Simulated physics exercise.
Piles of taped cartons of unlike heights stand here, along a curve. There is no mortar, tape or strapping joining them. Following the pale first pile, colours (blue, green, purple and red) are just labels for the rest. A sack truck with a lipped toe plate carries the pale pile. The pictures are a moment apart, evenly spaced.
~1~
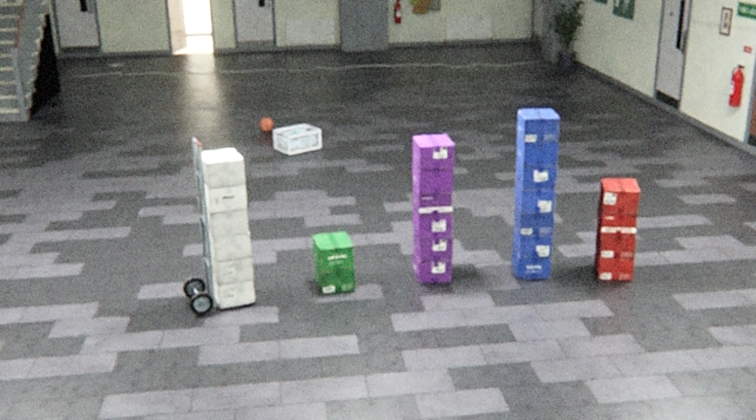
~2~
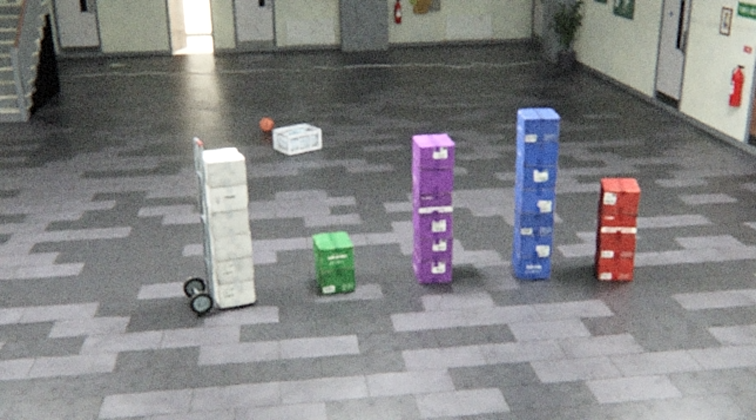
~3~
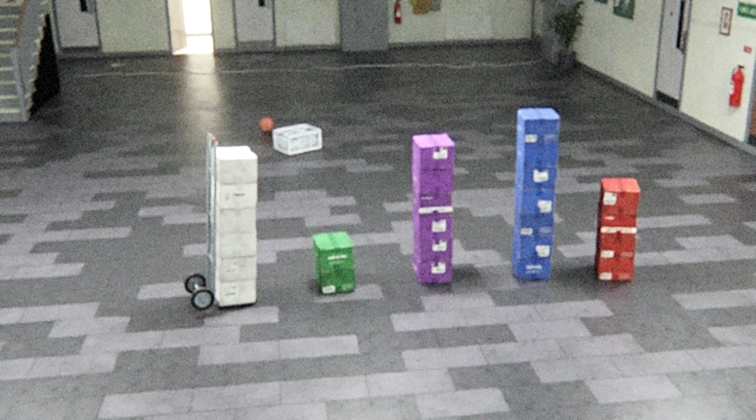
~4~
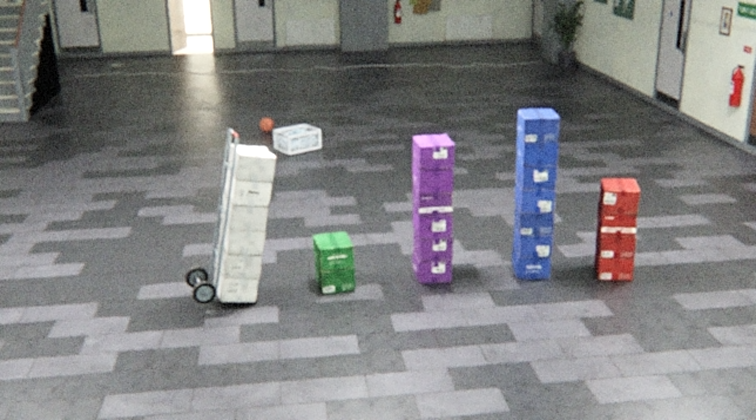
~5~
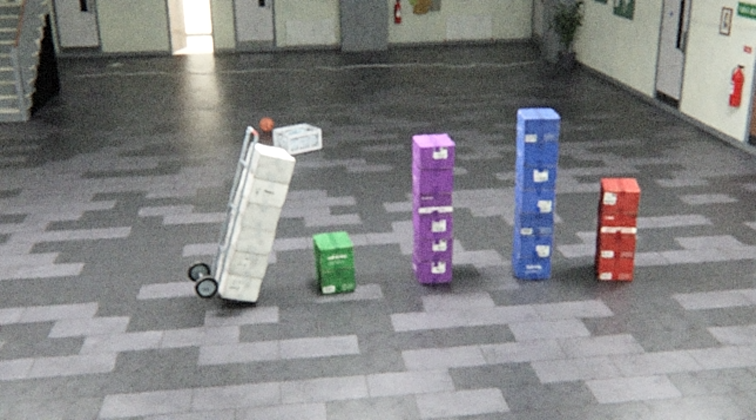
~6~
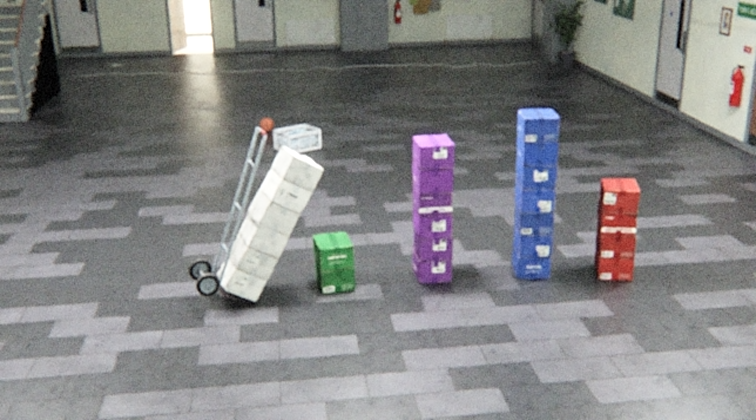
A wide indoor hall with grey patterned flooring, doors along the back and stairs at the far left is seen from a raised, steady viewpoint. A white carton pile on a wheeled sack truck stands at left, with a low green pile, then taller purple, tallest blue and shorter red ones rightward. After standing still, truck and white pile lean progressively rightward, clearly tilted, while the other piles stay put.
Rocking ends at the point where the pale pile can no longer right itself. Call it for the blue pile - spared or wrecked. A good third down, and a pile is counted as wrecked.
The blue pile is spared.
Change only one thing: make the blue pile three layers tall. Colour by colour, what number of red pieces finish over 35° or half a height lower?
Pieces down at the end for red: 0.
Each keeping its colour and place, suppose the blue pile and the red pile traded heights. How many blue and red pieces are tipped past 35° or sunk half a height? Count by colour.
Down at the end: Blue 0, red 0.
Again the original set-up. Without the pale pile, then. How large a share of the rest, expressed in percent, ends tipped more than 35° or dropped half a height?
It comes out at around 0 per cent.
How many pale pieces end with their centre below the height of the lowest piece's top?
5 in all.
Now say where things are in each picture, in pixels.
In the first picture (pixels give the middle of a visible side), truck frame (203, 180) level; top blue carton (542, 131); top green carton (337, 259); none of the others has stirred.
The second picture shows truck frame (204, 180) level; top blue carton (542, 131).
The third picture shows truck frame (215, 176) rocked barely, top of the pale pile leaning barely; top blue carton (542, 131); none of the others has stirred.
The fourth picture shows truck frame (233, 171) rocked a little, top of the pale pile leaning a little; top blue carton (542, 131); none of the others has stirred.
The fifth picture shows truck frame (249, 168) rocked clearly, top of the pale pile leaning clearly; top blue carton (542, 131); none of the others has stirred.
The sixth picture shows truck frame (255, 168) rocked clearly, top of the pale pile leaning well over; top blue carton (542, 131); top purple carton (437, 158); none of the others has stirred.
Shortly afterwards, 6 of the pale pile down; none of the 7 blue cartons down (0 of 19 in all colours); top blue carton unmoved.
Next, 6 of the pale pile down; none of the 7 blue cartons down (0 of 19 in all colours); top blue carton unmoved; top green carton a little from its place.
In the end, 6 of the pale pile down; none of the 7 blue cartons down (0 of 19 in all colours); top blue carton unmoved; top purple carton unmoved. From the last view, middles, top blue carton near (538, 126), top purple carton near (434, 152).
